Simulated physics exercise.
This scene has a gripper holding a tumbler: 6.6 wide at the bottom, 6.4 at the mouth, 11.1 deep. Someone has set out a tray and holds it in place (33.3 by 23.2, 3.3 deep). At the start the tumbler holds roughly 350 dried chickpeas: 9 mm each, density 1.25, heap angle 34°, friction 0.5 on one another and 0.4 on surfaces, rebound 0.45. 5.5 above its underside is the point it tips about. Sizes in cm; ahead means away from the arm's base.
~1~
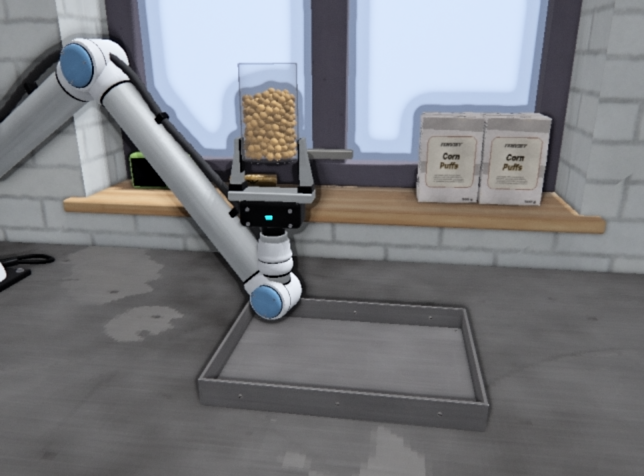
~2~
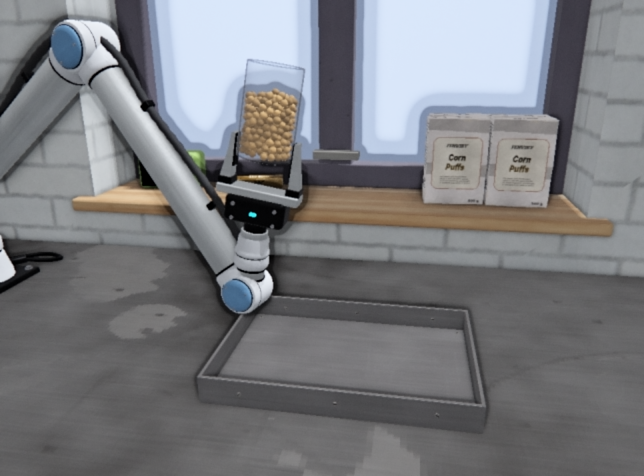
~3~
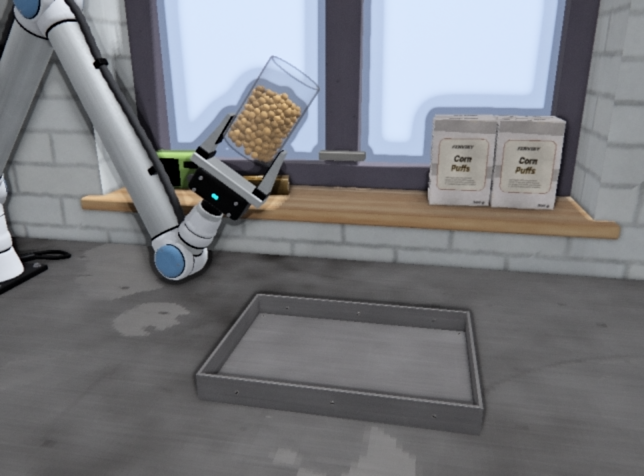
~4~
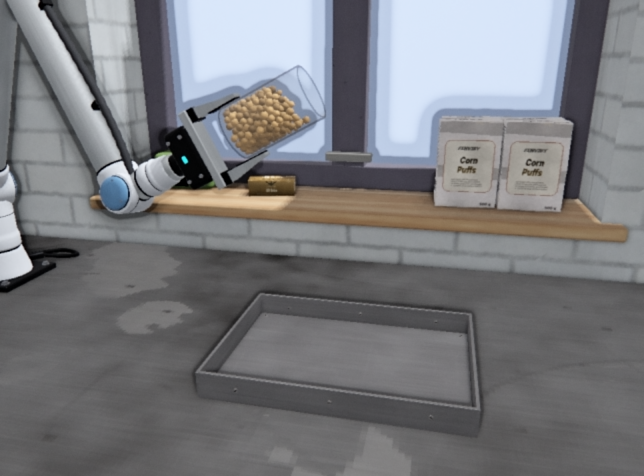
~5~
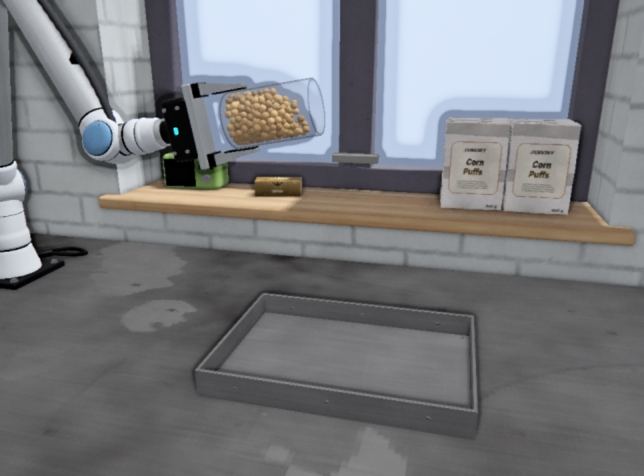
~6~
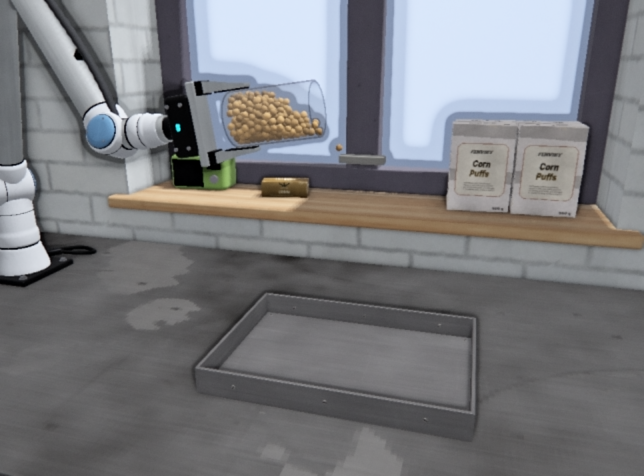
On a gray countertop by a windowsill with two Corn Puffs packages, a robot arm grips a clear tumbler of chickpeas upright above an empty tray. The arm swings left while tilting the tumbler rightward until it lies nearly horizontal, and the chickpeas shift along its side toward the rim.
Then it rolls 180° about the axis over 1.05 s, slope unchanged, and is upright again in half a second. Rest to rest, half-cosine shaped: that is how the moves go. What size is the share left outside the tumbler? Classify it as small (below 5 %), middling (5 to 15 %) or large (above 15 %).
Classified as middling.
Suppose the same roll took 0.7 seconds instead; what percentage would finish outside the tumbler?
Then roughly 10 %.
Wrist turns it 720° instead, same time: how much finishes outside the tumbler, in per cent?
Then about 15 per cent.
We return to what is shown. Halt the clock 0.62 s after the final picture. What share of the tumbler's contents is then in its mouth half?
Close to 35 per cent sits in the mouth half.
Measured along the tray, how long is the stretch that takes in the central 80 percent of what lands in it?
Length of tray covered: Approx. 22 cm.
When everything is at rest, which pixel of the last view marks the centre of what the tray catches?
I'd mark it about (391, 365) in the last picture.
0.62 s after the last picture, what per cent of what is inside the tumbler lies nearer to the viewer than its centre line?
40 per cent.
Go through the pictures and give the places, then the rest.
Tumbler middle at (269, 113), upright; upper third of the load around (270, 106), from x 245 to 295, top at y 90; 353 in the tumbler, in the first frame.
Tumbler middle at (270, 113), tipped 10°; upper third of the load around (271, 106), from x 245 to 295, top at y 95, in the second frame.
Tumbler middle at (271, 113), tipped 35°; upper third of the load around (269, 107), from x 230 to 300, top at y 90, in the third frame.
Tumbler middle at (272, 114), tipped 63°; upper third of the load around (265, 106), from x 225 to 305, top at y 90, in the fourth frame.
Tumbler middle at (273, 114), tipped 80°; upper third of the load around (261, 104), from x 230 to 305, top at y 90, in the fifth frame.
Tumbler middle at (274, 115), tipped 82°; upper third of the load around (257, 106), from x 230 to 340, top at y 95; 352 in the tumbler, 1 in flight or on a rim, in the sixth frame.
Then, 0.62 s later, tipped 82°, highest piece 37 above the table; 344 in the tumbler, 2 in the tray, 7 in flight or on a rim.
Then, 1.24 s later, tipped 56°, highest piece 37 above the table; 321 in the tumbler, 30 in the tray, 2 in flight or on a rim.
Then, 1.75 s later, upright, highest piece 38 above the table; 321 in the tumbler, 32 in the tray.
Then, 2.45 s later, upright, highest piece 38 above the table; 321 in the tumbler, 32 in the tray.
At rest, 321 in the tumbler, 32 in the tray. That is 9 % outside the tumbler.
